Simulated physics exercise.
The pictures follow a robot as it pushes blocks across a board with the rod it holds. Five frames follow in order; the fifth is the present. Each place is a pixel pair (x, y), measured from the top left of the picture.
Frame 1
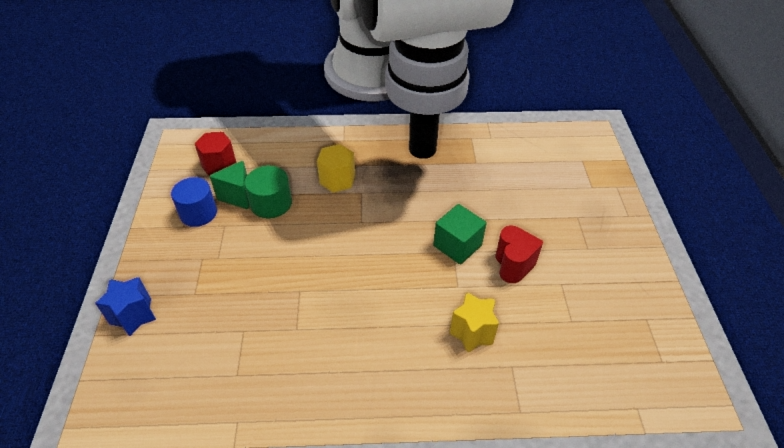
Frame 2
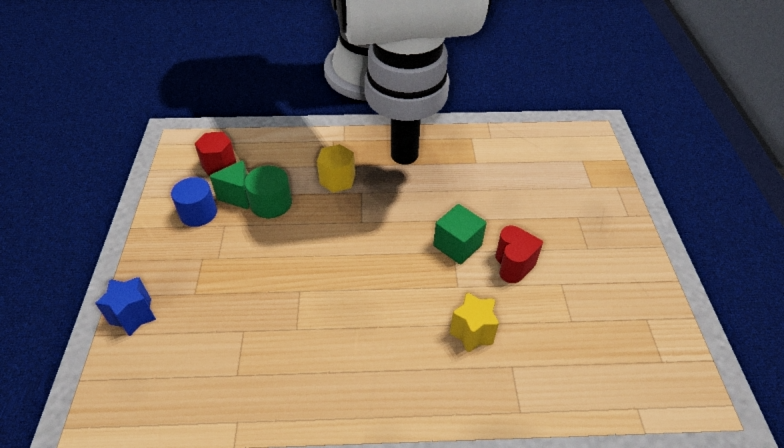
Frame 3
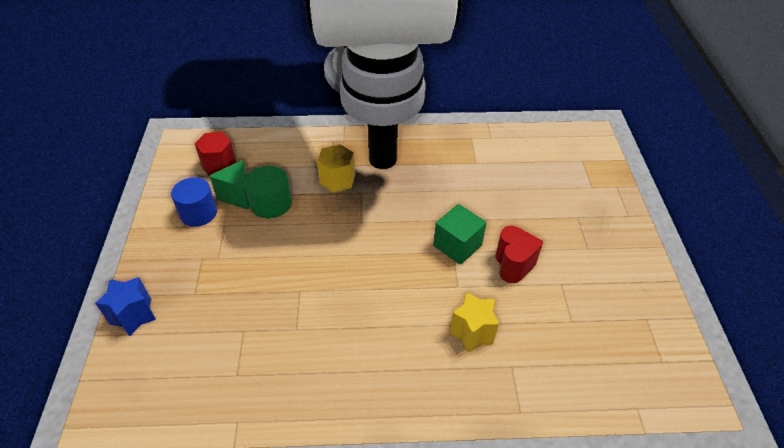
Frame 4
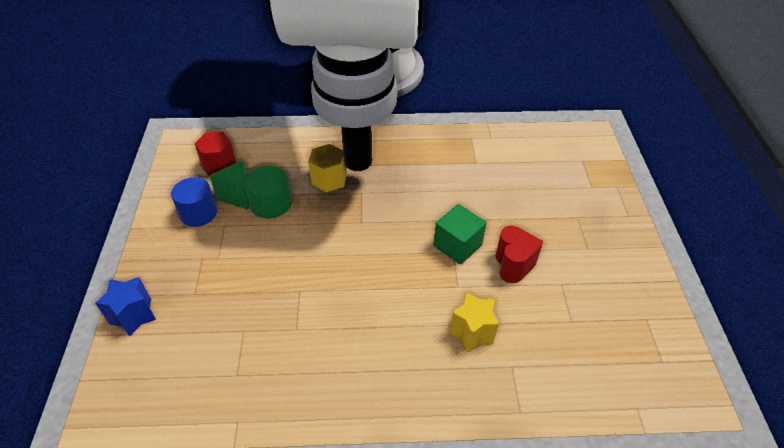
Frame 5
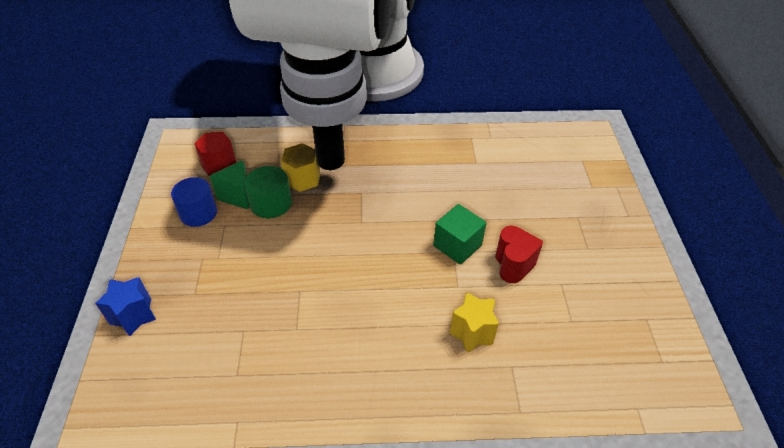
A robot arm's black rod moved left along the far side of a wooden board, then pushed the yellow hexagonal block left, closer to the green cylinder, while the other blocks stayed put.
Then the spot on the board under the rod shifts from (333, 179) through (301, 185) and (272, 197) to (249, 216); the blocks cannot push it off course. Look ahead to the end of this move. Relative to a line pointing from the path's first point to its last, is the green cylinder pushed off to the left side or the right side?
Gets pushed left.
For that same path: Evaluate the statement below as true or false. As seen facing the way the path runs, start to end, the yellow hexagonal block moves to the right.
Verdict: True.
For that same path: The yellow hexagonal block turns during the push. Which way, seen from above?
My answer: Clockwise.
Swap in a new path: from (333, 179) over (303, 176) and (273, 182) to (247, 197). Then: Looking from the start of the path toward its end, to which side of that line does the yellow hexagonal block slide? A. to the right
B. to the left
The one that fits is A, to the right.
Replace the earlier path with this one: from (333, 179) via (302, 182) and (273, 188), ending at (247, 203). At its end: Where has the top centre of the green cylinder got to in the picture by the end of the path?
The spot you're after is about (233, 207) in the image.
The first path, step by step. One third of the way, rod at (298, 168); green cylinder at (262, 180); yellow hexagonal block at (270, 152), turned 10° clockwise.
Two thirds of the way, rod at (268, 180); green triangle at (219, 178), turned 40° clockwise; green cylinder at (240, 195); yellow hexagonal block at (258, 152), turned 50° clockwise.
At the end, rod at (244, 199); blue cylinder in place; green triangle at (219, 177), turned 40° clockwise; green cylinder at (215, 216); yellow hexagonal block at (258, 152), turned 50° clockwise.
